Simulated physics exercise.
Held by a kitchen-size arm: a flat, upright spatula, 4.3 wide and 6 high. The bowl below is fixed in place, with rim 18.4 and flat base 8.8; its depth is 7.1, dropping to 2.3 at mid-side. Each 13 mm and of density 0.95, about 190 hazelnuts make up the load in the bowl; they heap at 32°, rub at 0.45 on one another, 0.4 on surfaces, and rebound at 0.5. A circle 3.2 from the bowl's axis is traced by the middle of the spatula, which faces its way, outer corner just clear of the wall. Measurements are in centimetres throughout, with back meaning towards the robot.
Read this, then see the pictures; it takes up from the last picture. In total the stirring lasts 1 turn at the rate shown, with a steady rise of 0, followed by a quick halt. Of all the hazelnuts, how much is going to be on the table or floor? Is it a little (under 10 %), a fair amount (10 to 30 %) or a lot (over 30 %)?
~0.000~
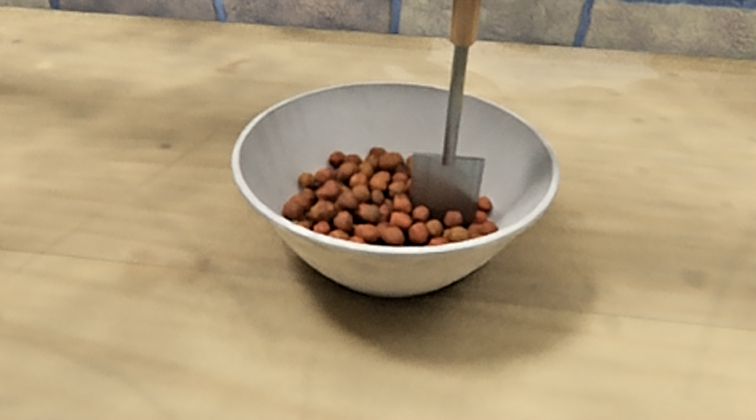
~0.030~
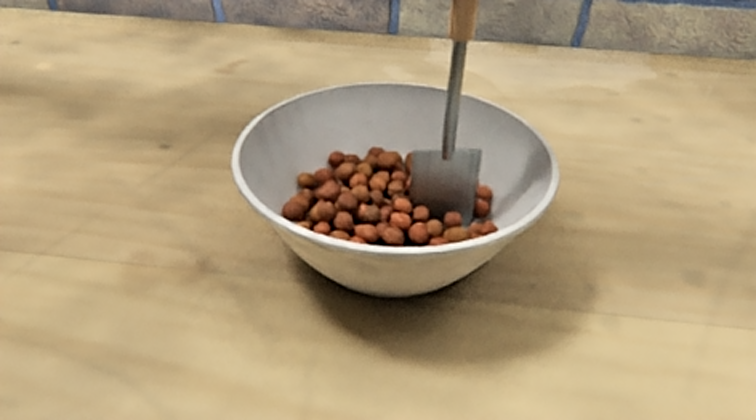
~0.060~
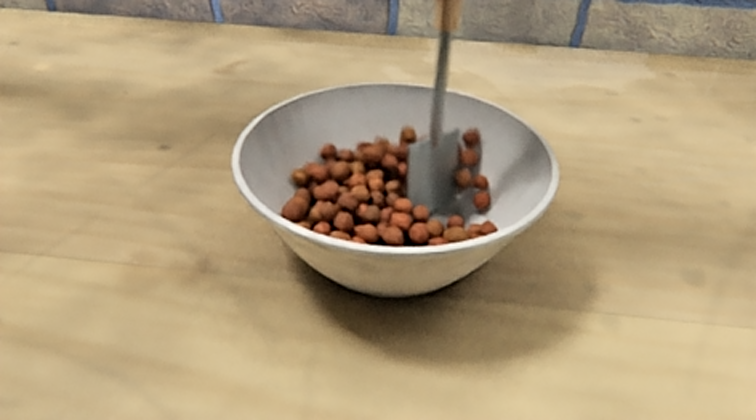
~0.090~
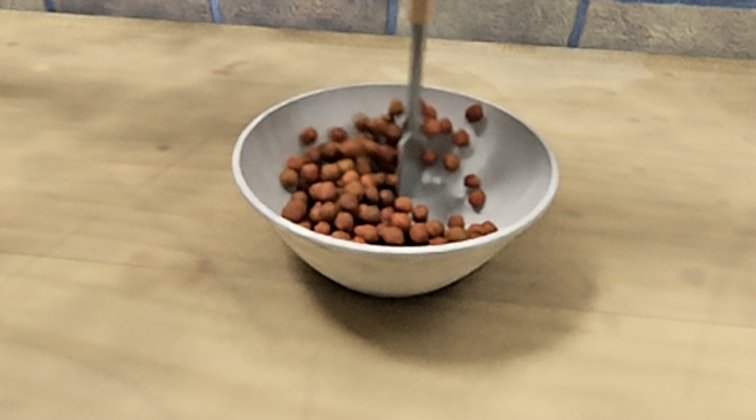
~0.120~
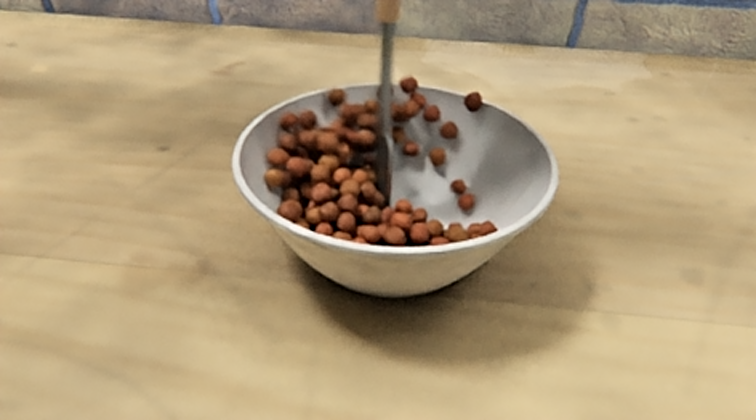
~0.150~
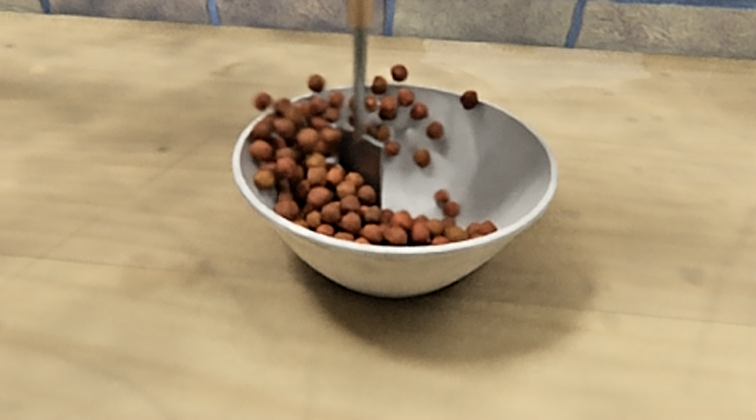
A fair amount, 10 to 30 %.
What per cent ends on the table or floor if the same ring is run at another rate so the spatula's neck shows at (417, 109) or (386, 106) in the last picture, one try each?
First try: About 0 %; second try: About 5 %.
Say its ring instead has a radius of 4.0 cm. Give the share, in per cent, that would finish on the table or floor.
In that case roughly 25 per cent.
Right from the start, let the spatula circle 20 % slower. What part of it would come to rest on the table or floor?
5 per cent.
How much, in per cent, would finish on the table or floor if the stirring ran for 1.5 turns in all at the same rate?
I'd expect some 25 per cent.
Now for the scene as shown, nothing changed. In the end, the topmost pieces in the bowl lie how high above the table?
5.5 cm or so.
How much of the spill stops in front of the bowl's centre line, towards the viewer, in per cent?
I'd estimate some 80 per cent.
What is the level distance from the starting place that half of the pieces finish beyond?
Somewhere around 8 centimetres.
By 0.22 s, 220° round, highest piece 12 above the table; 180 in the bowl, 12 in flight or on the tool.
By 0.30 s, 299° round, highest piece 12 above the table; 172 in the bowl, 4 on the table or floor, 16 in flight or on the tool.
By 0.53 s, 0° round, highest piece 5 above the table; 155 in the bowl, 37 on the table or floor.
By 1.23 s, 0° round, highest piece 5 above the table; 155 in the bowl, 37 on the table or floor.
Final count, 155 in the bowl, 37 on the table or floor. That is 19 % on the table or floor.
